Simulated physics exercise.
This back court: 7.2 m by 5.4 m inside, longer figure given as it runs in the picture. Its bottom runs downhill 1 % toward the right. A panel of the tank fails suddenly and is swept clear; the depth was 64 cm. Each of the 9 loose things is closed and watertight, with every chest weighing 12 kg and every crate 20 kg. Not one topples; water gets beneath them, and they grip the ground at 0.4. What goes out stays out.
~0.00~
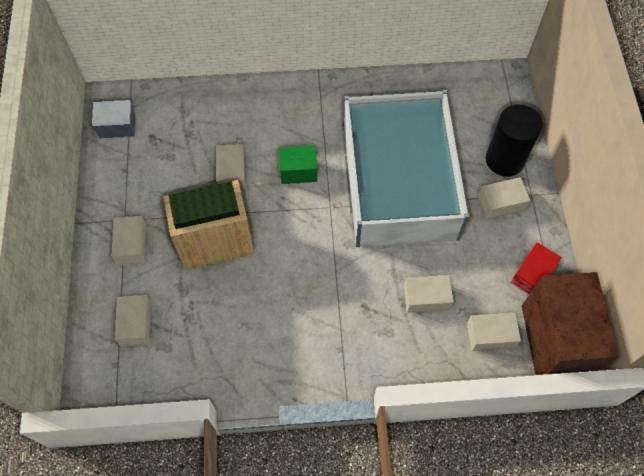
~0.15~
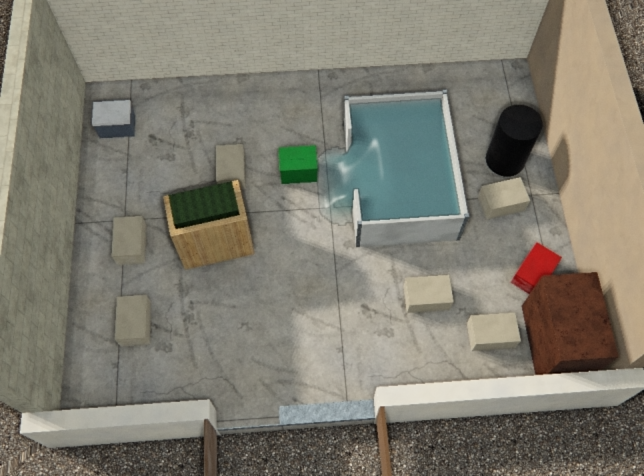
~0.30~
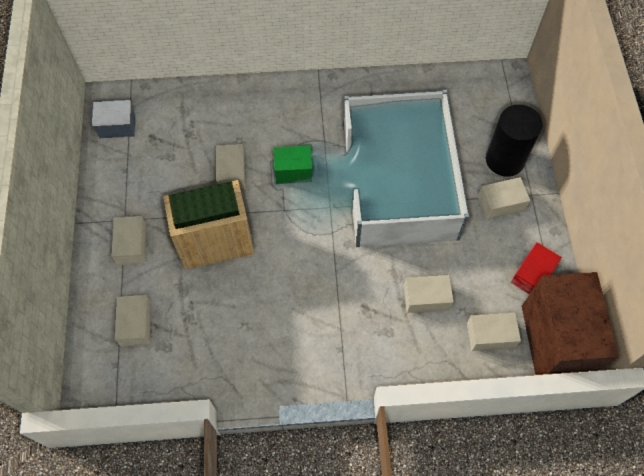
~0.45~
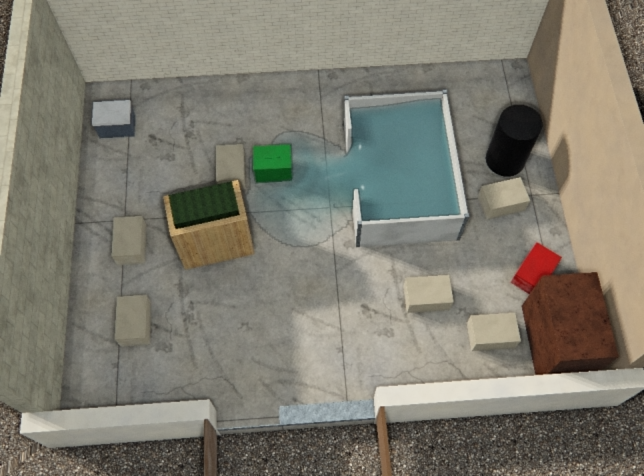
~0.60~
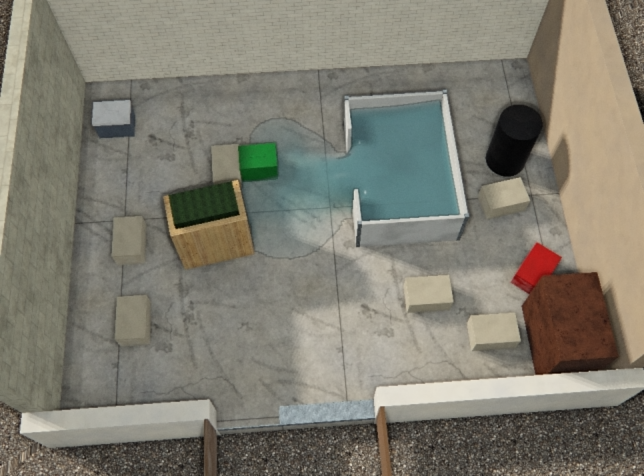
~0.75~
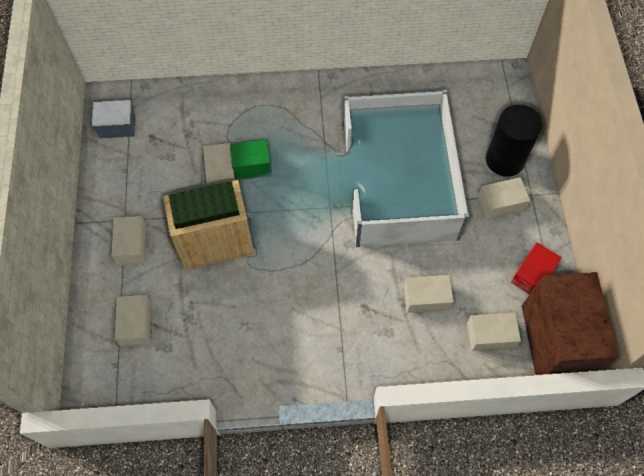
Water poured out through a gap that opened in the left side of a white-walled tank, spreading across the concrete and pushing the green chest left against a pale block, which shifted slightly.
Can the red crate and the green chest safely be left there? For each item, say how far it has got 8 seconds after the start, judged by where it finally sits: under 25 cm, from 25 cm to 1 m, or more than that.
Red crate: Hardly any movement, green chest: A long way.
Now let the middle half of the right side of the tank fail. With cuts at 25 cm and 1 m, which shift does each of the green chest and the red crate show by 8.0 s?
Then the green chest remains roughly in place and the red crate goes a great distance.
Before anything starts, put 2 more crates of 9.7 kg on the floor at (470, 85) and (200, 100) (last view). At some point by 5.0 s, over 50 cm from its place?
One by one: Within it, then beyond it.
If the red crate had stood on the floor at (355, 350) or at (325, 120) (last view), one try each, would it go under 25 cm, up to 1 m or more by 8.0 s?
Nearly still; nearly still.
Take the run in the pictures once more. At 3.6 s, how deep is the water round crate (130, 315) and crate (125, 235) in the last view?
Around 2 cm and 6 cm.
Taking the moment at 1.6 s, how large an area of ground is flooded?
Wet: Near 15 m2.
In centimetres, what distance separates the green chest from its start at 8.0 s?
Some 300 cm, give or take.
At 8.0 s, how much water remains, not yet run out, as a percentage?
90 % or so.
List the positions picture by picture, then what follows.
The first picture shows the red crate at (539, 266) rests on the ground; the green chest at (298, 158) rests on the ground; 2.8 m2 under water; 0 of 9 have shifted.
The second picture shows the red crate at (539, 266), on the bottom; the green chest at (298, 158), on the bottom; water covers 3.3 m2; 0 of 9 have shifted.
The third picture shows the red crate at (539, 266) rests on the ground; the green chest at (293, 158) rests on the ground, 7 cm from its start; water covers 3.9 m2; 1 of 9 have shifted.
The fourth picture shows the red crate at (539, 266) rests on the ground; the green chest at (272, 157) rests on the ground, 37 cm from its start; 4.8 m2 under water; 1 of 9 have shifted.
The fifth picture shows the red crate at (539, 266) rests on the ground; the green chest at (257, 156) rests on the ground, 59 cm from its start; 5.8 m2 under water; 2 of 9 have shifted.
The sixth picture shows the red crate at (539, 266) rests on the ground; the green chest at (250, 153), on the bottom, 70 cm from its start; 6.8 m2 under water; 2 of 9 have shifted.
After 1.6 s the red crate is near (539, 266), 0.0 m from its start, aground; the green chest is near (177, 126), 1.9 m from its start, afloat; 0 of 9 are out; 1 afloat.
After 3.6 s the red crate is near (539, 266), 0.0 m from its start, aground; the green chest is near (178, 67), 2.4 m from its start, afloat; 0 of 9 are out; 3 afloat.
After 5.6 s the red crate is near (539, 266), 0.0 m from its start, aground; the green chest is near (305, 67), 1.6 m from its start, afloat; 0 of 9 are out; 3 afloat.
After 8.0 s the red crate is near (539, 266), 0.0 m from its start, aground; the green chest is near (463, 58), 3.2 m from its start, aground; 0 of 9 are out; 1 afloat.
